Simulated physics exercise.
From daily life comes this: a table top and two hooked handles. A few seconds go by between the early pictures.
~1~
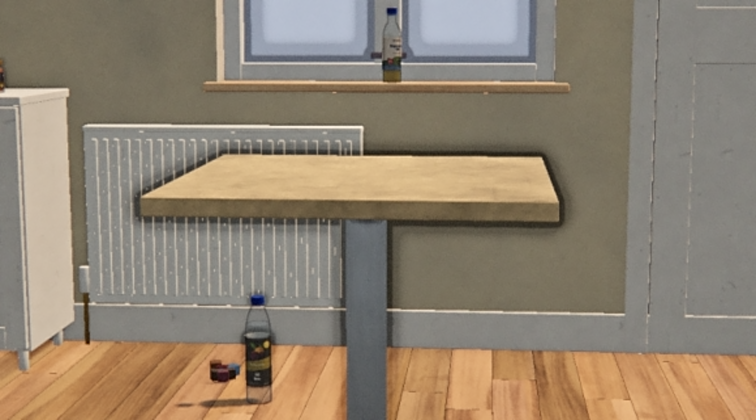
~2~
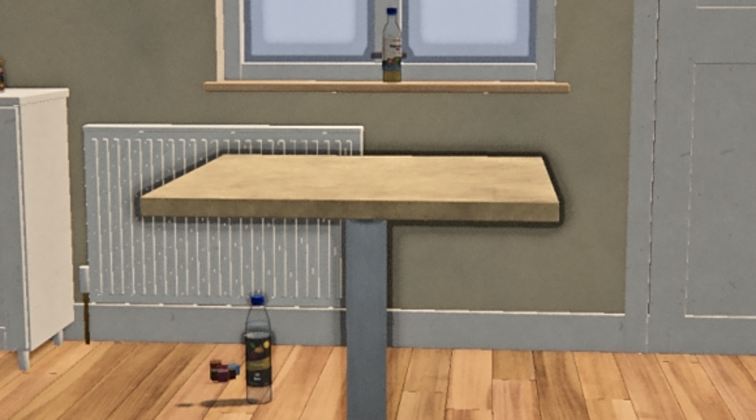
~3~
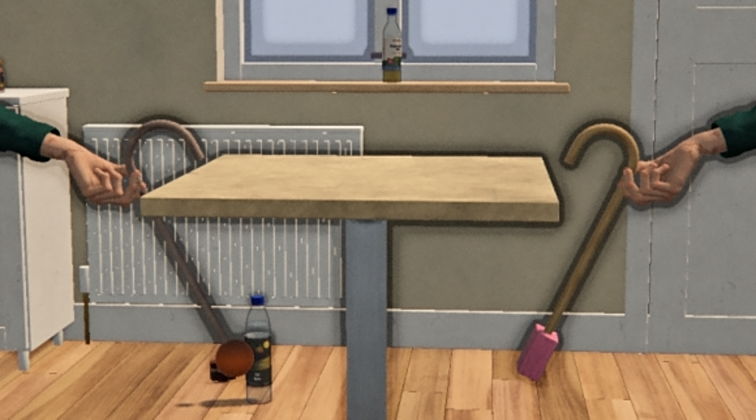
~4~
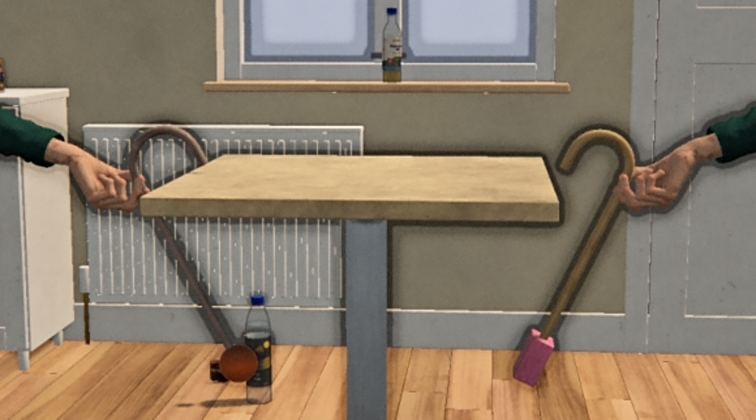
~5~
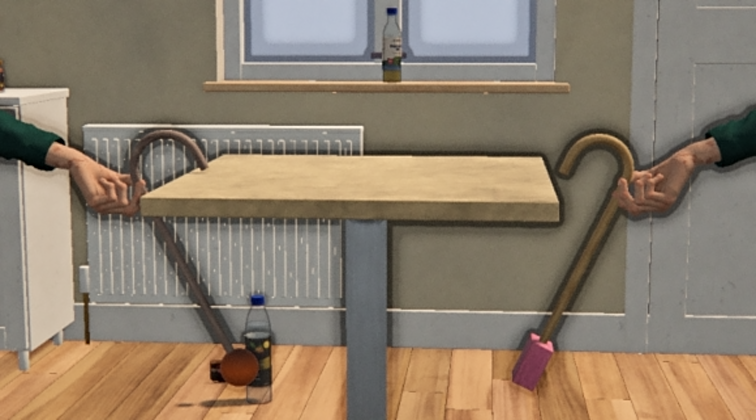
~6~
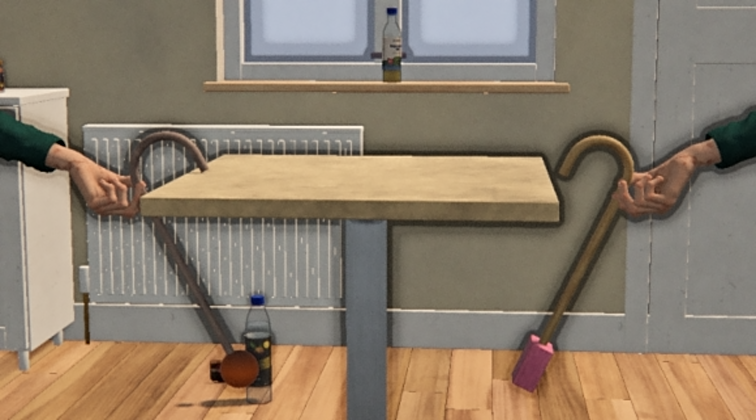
Two hands brought in hooked handles, one with an orange end on the left and one with a pink end on the right, then shifted them slightly and held them beside the table.
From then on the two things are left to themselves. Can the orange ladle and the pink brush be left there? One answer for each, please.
Outcome: The orange ladle remains in place, the pink brush drops past the edge.
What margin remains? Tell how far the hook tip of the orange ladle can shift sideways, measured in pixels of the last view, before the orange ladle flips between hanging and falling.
Direction left, distance some 20 pixels.
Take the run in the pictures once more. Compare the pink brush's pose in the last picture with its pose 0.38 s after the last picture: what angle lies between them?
I'd say around 10°.
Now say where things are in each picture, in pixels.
In the first frame, table (366, 183).
In the second frame, table (366, 183).
In the third frame, still on the way; orange ladle (202, 246); table (366, 183).
In the fourth frame, still on the way; pink brush (558, 253); table (366, 183).
In the fifth frame, still on the way; orange ladle (207, 256); table (366, 183).
In the sixth frame, in place, still held; orange ladle (207, 257); pink brush (557, 258); table (366, 183).
Then, 0.38 s later than the last frame, orange ladle at rest near (205, 258); pink brush fallen.
When it is over, the orange ladle stays hooked on the edge, near (207, 258); the pink brush falls to the floor.
